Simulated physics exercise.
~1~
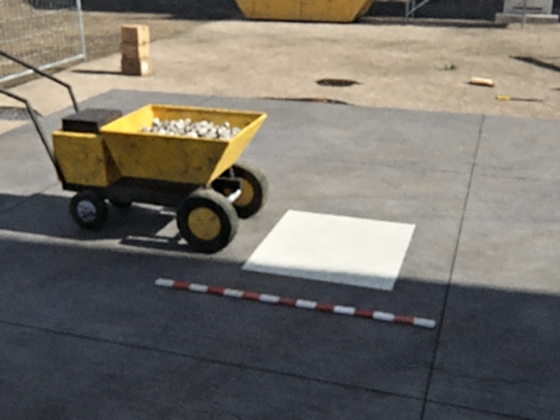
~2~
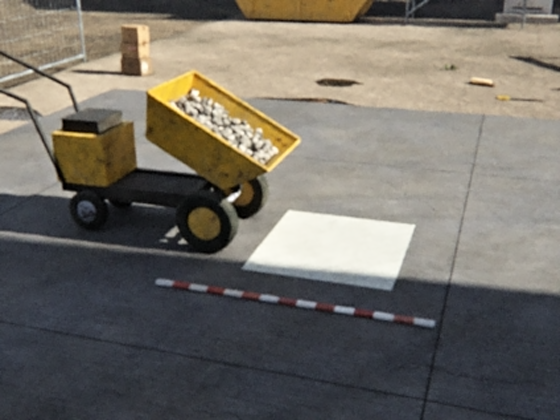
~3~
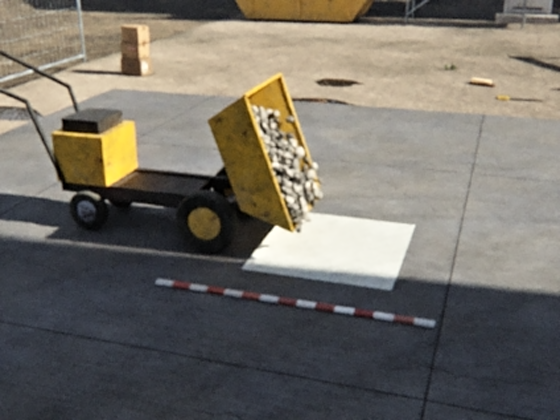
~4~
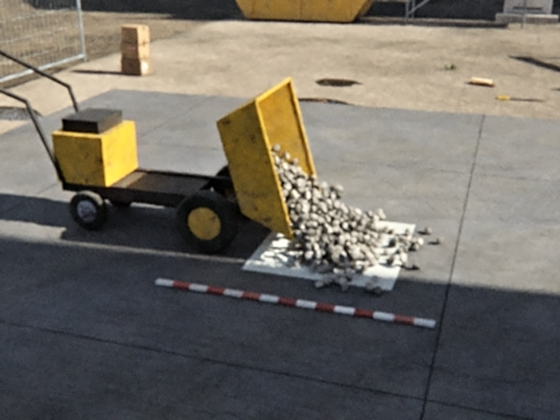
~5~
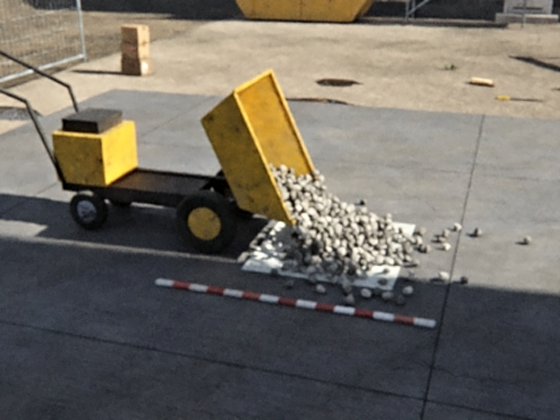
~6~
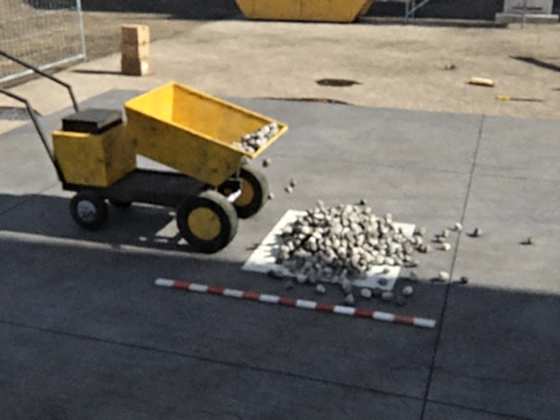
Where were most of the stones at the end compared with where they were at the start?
At the start the stones were in the yellow tray of the barrow. By the end most of them lay lower and further right, in a heap on the white sheet in front of it.
